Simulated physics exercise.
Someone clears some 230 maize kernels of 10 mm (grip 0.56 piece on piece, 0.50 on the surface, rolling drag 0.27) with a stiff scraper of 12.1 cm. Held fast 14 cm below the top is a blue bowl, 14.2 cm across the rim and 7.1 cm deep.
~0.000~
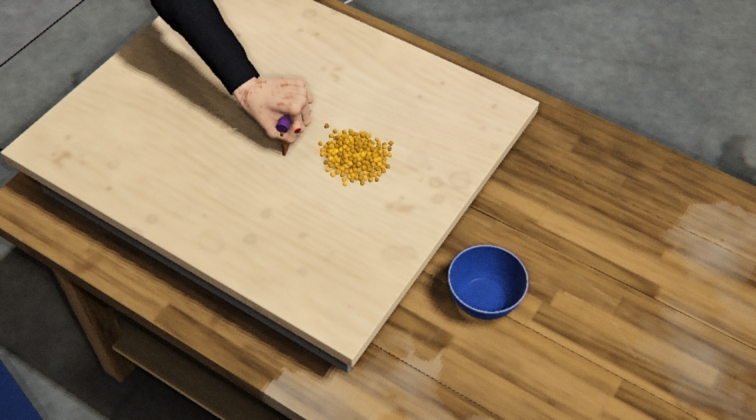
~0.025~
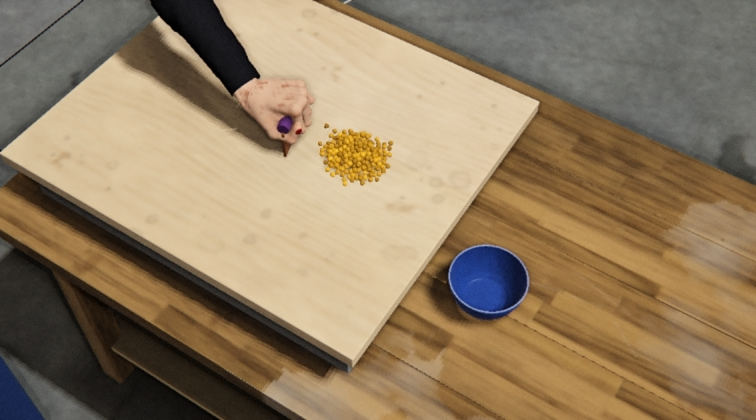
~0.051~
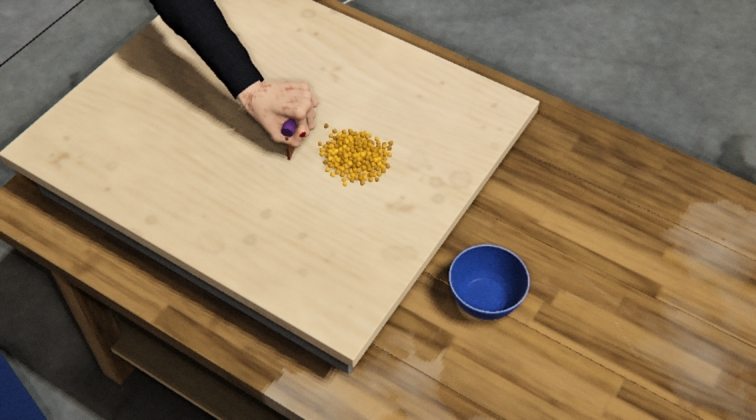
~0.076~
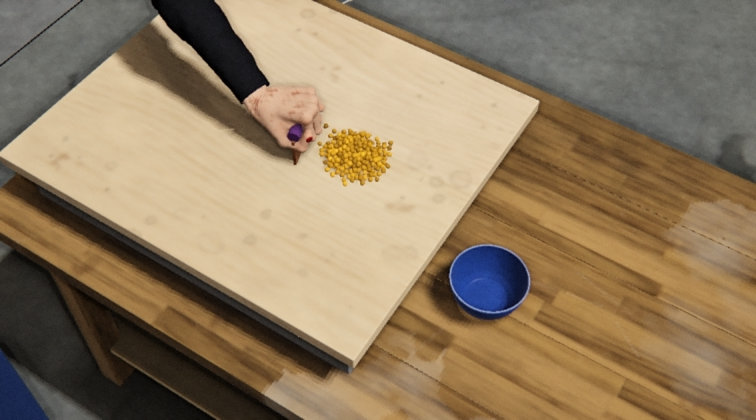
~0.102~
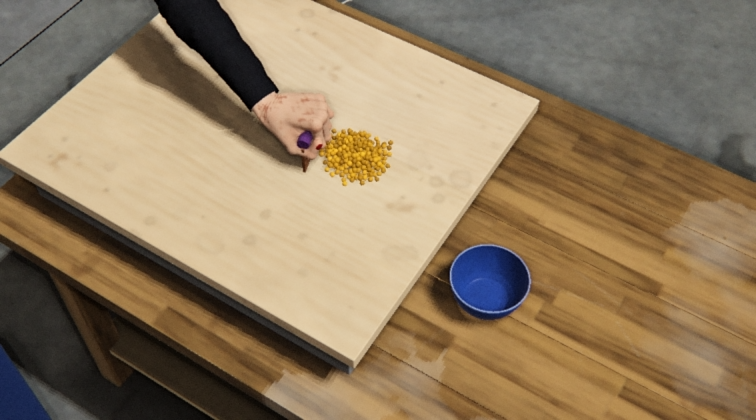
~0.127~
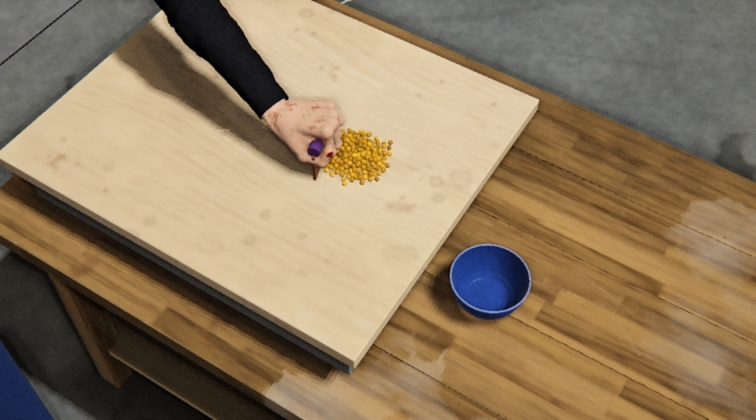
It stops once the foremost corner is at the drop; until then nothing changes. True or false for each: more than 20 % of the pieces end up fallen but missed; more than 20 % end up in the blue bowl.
Missed: False; blue bowl: True.
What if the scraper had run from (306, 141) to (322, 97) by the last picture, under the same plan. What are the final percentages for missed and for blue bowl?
Missed 55, blue bowl 0.
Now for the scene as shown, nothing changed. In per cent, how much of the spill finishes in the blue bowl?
About 35 per cent.
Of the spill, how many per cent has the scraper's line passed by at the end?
Some 45 in a hundred.
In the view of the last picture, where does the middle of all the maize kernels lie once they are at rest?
Centre: Close to (456, 188).
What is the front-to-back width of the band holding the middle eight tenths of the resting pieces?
16 cm.
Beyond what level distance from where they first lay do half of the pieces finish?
I'd guess near 18 cm, give or take.
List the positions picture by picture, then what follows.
Scraper from (283, 136) to (300, 93); moved 0.0 cm; 0 pieces shifted; middle of the spill at (358, 150); blue bowl at (488, 278), in the first frame.
Scraper from (284, 137) to (301, 94); moved 0.3 cm; 0 pieces shifted; middle of the spill at (358, 150), in the second frame.
Scraper from (287, 141) to (305, 97); moved 1.4 cm; 0 pieces shifted; middle of the spill at (358, 150), in the third frame.
Scraper from (294, 145) to (311, 101); moved 3.2 cm; 0 pieces shifted; middle of the spill at (358, 150), in the fourth frame.
Scraper from (303, 153) to (320, 108); moved 5.7 cm; 0 pieces shifted; middle of the spill at (358, 150), in the fifth frame.
Scraper from (314, 161) to (330, 115); moved 8.5 cm; 56 pieces shifted; middle of the spill at (353, 151); blue bowl at (490, 277). Its speed is about 1.10 m/s, heading 10 degrees towards the viewer, in the sixth frame.
After 0.30 s, scraper 27 cm from its start, spill 17 cm wide; still on top 100 %.
Then, at 0.47 s, scraper 35 cm from its start, spill 20 cm wide; blue bowl 25 %, off the edge, not caught 10 %, still on top 65 %.
Then, at 0.61 s, scraper 35 cm from its start, spill 18 cm wide; blue bowl 35 %, off the edge, not caught 10 %, still on top 55 %.
At rest (1.1 s), blue bowl 35 %, fallen but missed 10 %, still on top 55 %.
